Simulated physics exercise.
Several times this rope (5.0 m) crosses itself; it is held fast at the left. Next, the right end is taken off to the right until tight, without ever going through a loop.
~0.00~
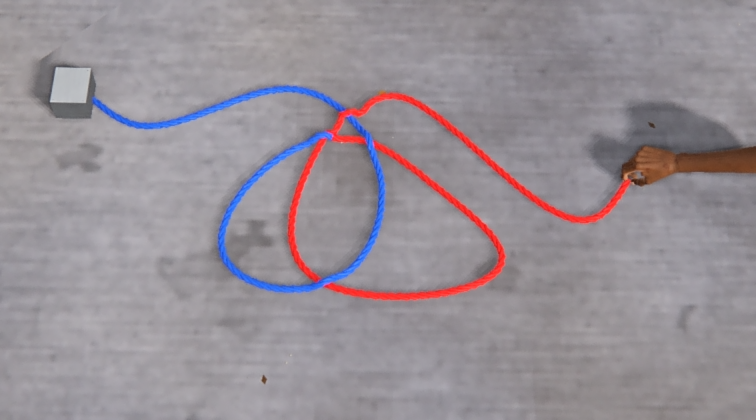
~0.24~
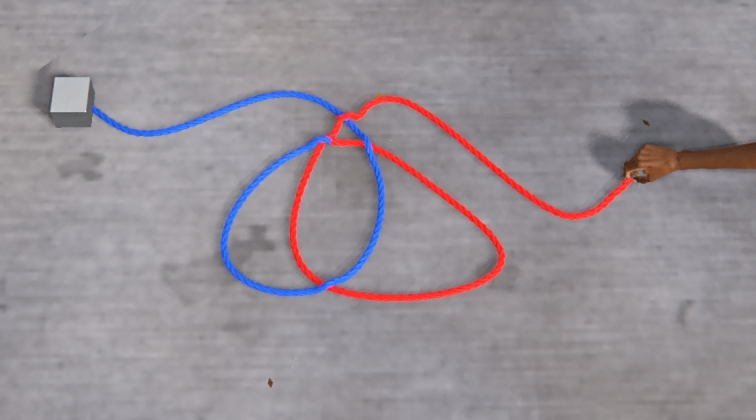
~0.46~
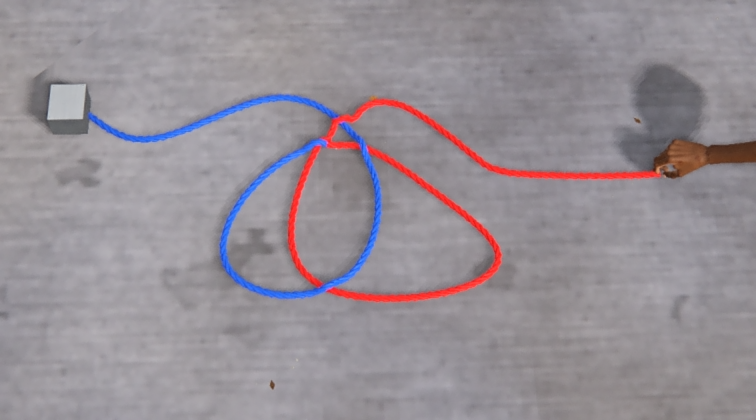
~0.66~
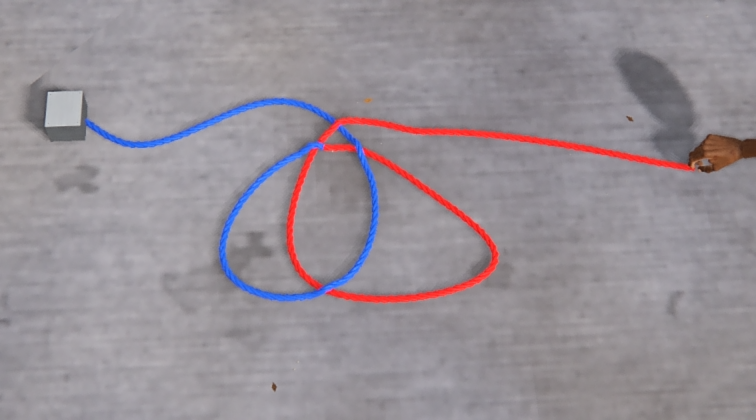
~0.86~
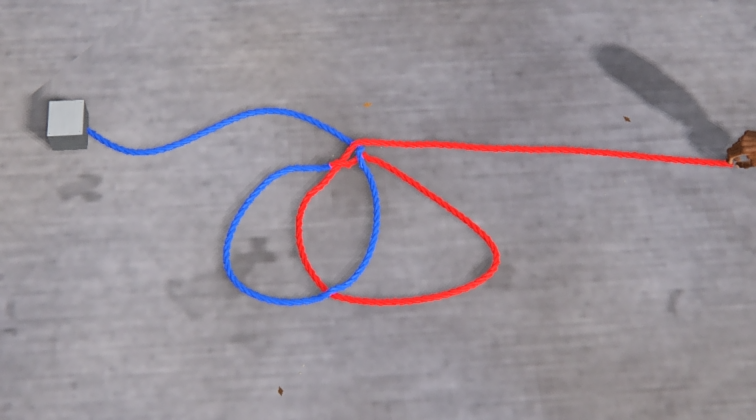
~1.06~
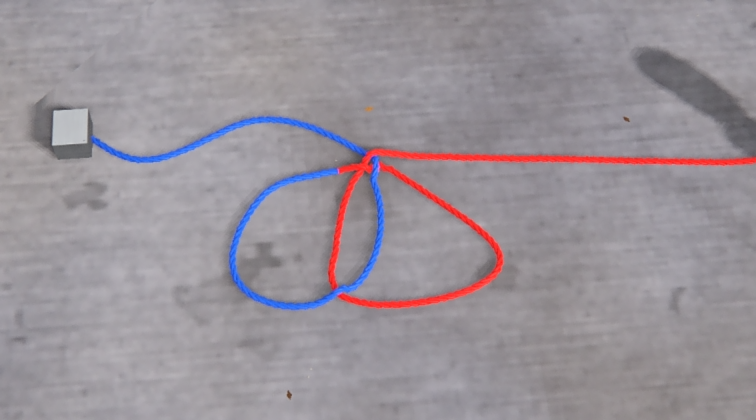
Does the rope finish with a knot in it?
No.
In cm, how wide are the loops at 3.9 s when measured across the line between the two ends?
Some 50 cm.
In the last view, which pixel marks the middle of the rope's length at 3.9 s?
(487, 180).
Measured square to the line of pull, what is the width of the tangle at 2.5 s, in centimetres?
Width: Approx. 50 cm.
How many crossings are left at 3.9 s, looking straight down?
The count comes to 1.
After 2.5 s, the ends are 2.8 m apart, loops still 51 cm across.
After 3.9 s, the ends are 3.7 m apart, loops still 50 cm across.
After 5.3 s, the ends are 4.5 m apart, loops still 36 cm across.
After 6.7 s, the ends are 5.0 m apart, and it runs straight.
After 7.0 s, the ends are 5.0 m apart, and it runs straight.
